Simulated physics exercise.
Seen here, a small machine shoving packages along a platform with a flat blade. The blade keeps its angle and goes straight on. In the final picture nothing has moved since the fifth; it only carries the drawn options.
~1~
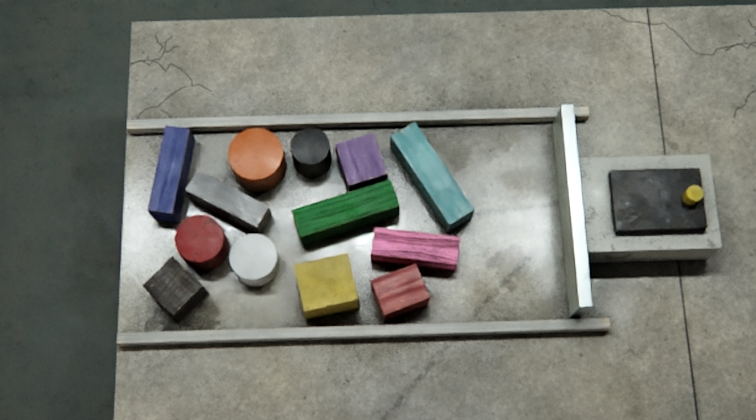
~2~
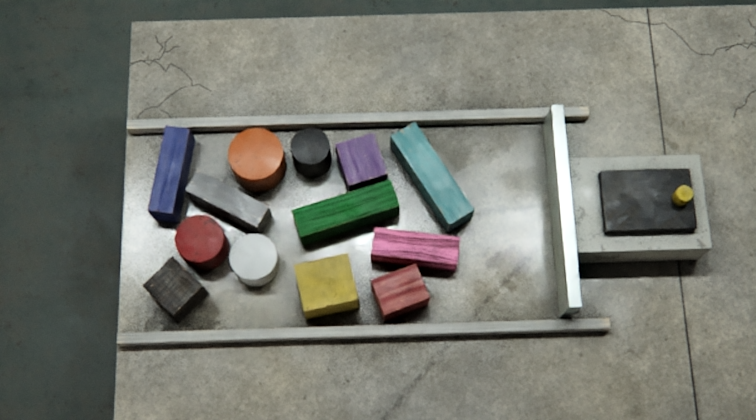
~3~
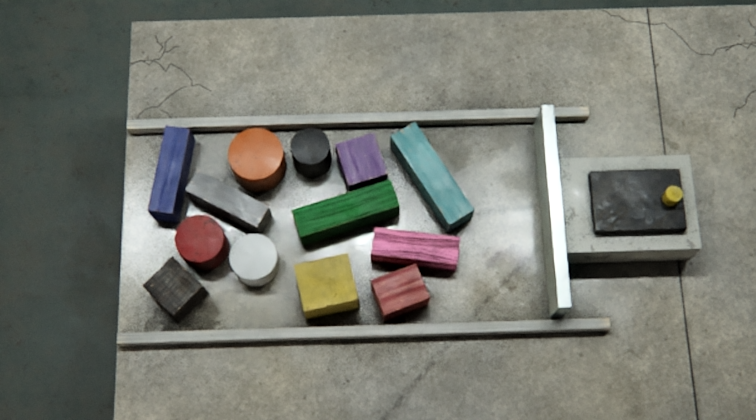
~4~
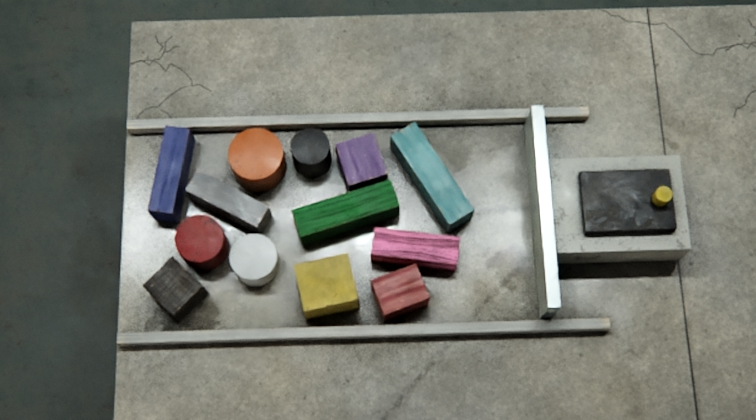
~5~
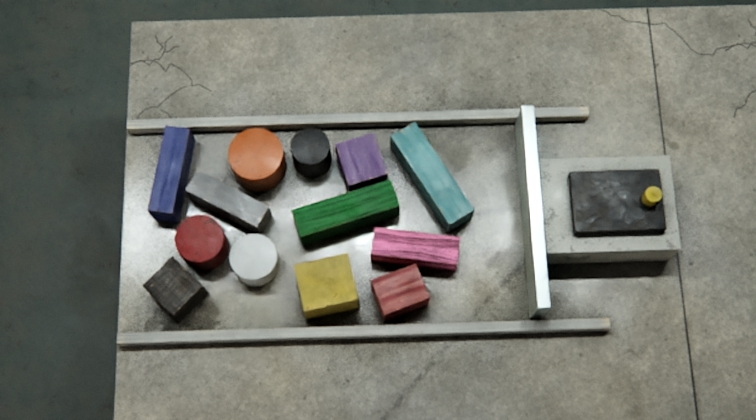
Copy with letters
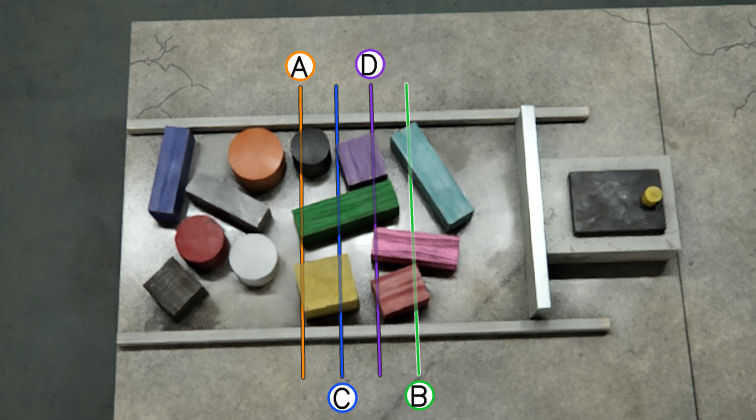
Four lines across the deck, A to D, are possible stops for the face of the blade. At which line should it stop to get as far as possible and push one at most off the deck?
Stop at A.
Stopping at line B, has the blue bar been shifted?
No.
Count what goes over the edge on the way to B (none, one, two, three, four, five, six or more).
By then, none.
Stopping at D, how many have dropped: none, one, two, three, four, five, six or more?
The count is none.
On the copy, A at (302, 226); B at (412, 223); C at (339, 225); D at (375, 224).
On A. First, robot (526, 204); turquoise bar (417, 179); pink stick (400, 252).
Then, robot (442, 206); blue bar (155, 168); grey bar (198, 197).
Finally, robot (379, 208); blue bar (123, 167); black crate (126, 303); none fallen.
By contrast, B is within the limit but short; C is within the limit but short; D is within the limit but short.
